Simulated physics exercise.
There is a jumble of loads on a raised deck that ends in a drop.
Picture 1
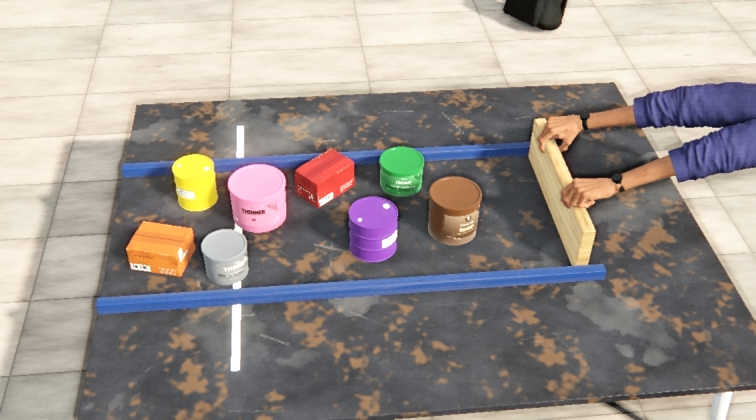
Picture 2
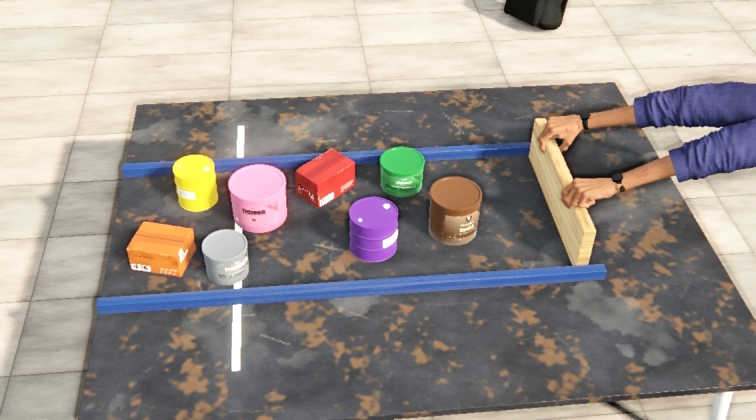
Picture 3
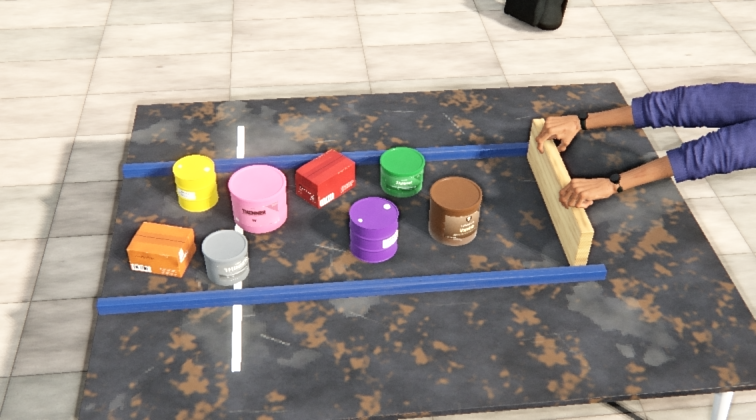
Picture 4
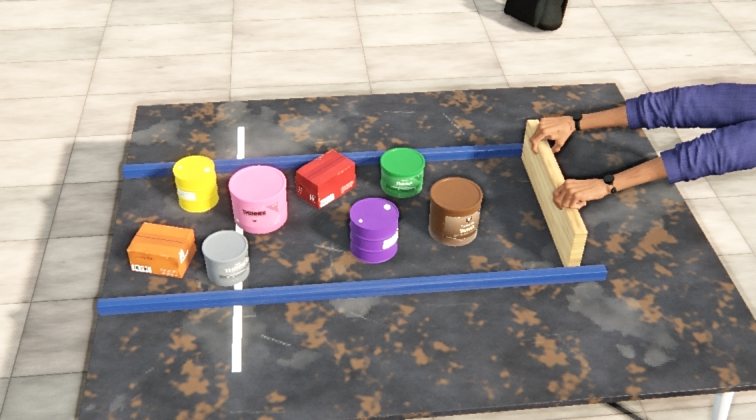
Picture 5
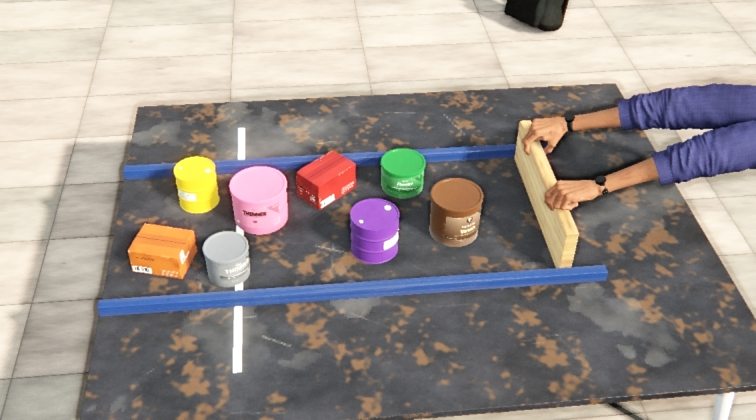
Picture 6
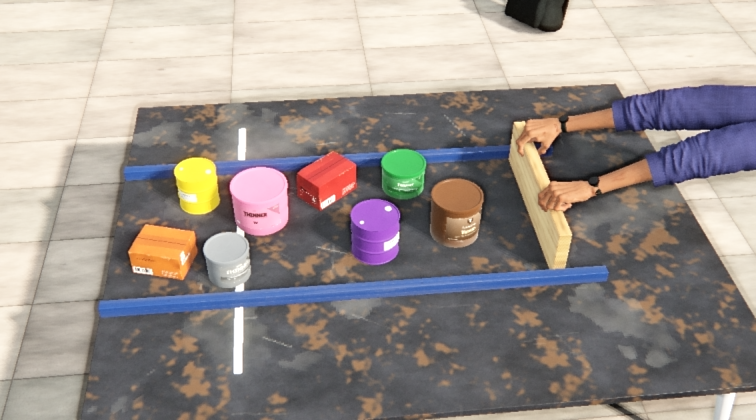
On a dark, rust-speckled table, two hands hold a wooden plank upright between two blue rails, to the right of a loose group of colourful pails, canisters and parcels. The plank stays nearly still at first, then the hands slide it a short way left, while the containers keep their places.
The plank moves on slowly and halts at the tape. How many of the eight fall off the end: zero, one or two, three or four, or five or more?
So the tally of ones that come down is nothing, really.
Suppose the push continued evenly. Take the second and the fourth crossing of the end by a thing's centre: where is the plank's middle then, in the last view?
At (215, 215) for the second, at (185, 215) for the fourth.
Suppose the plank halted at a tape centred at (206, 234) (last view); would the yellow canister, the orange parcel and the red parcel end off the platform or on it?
Yellow canister goes down, orange parcel goes down, red parcel stays put.
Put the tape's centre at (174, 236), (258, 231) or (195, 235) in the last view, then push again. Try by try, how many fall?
Result per try: 5; 0; 2.
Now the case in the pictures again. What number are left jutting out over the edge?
Overhang count: 1.
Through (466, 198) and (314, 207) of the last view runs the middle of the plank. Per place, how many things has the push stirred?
At the first point the count is 1, at the second it's 5.
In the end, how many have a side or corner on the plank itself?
The number is 3.
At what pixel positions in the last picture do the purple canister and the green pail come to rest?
They end up close to (213, 258) and (218, 183).
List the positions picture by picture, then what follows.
In the first frame, orange parcel (162, 249); yellow canister (196, 183); grey pail (226, 258); plank (559, 190); tape (238, 229).
In the second frame, yellow canister (196, 183); green pail (402, 172).
In the third frame, grey pail (226, 258); plank (557, 191).
In the fourth frame, orange parcel (162, 250); brown pail (455, 212).
In the fifth frame, yellow canister (197, 185); red parcel (326, 180).
In the sixth frame, orange parcel (164, 252); yellow canister (198, 186); grey pail (228, 260); plank (537, 194); tape (240, 232).
Early on, none off yet; orange parcel at rest near (164, 252); yellow canister at rest near (198, 186); grey pail at rest near (228, 260).
A while later, none off yet; orange parcel at rest near (164, 252); yellow canister at rest near (196, 186); grey pail at rest near (228, 260).
Finally, the number that fall off is zero.
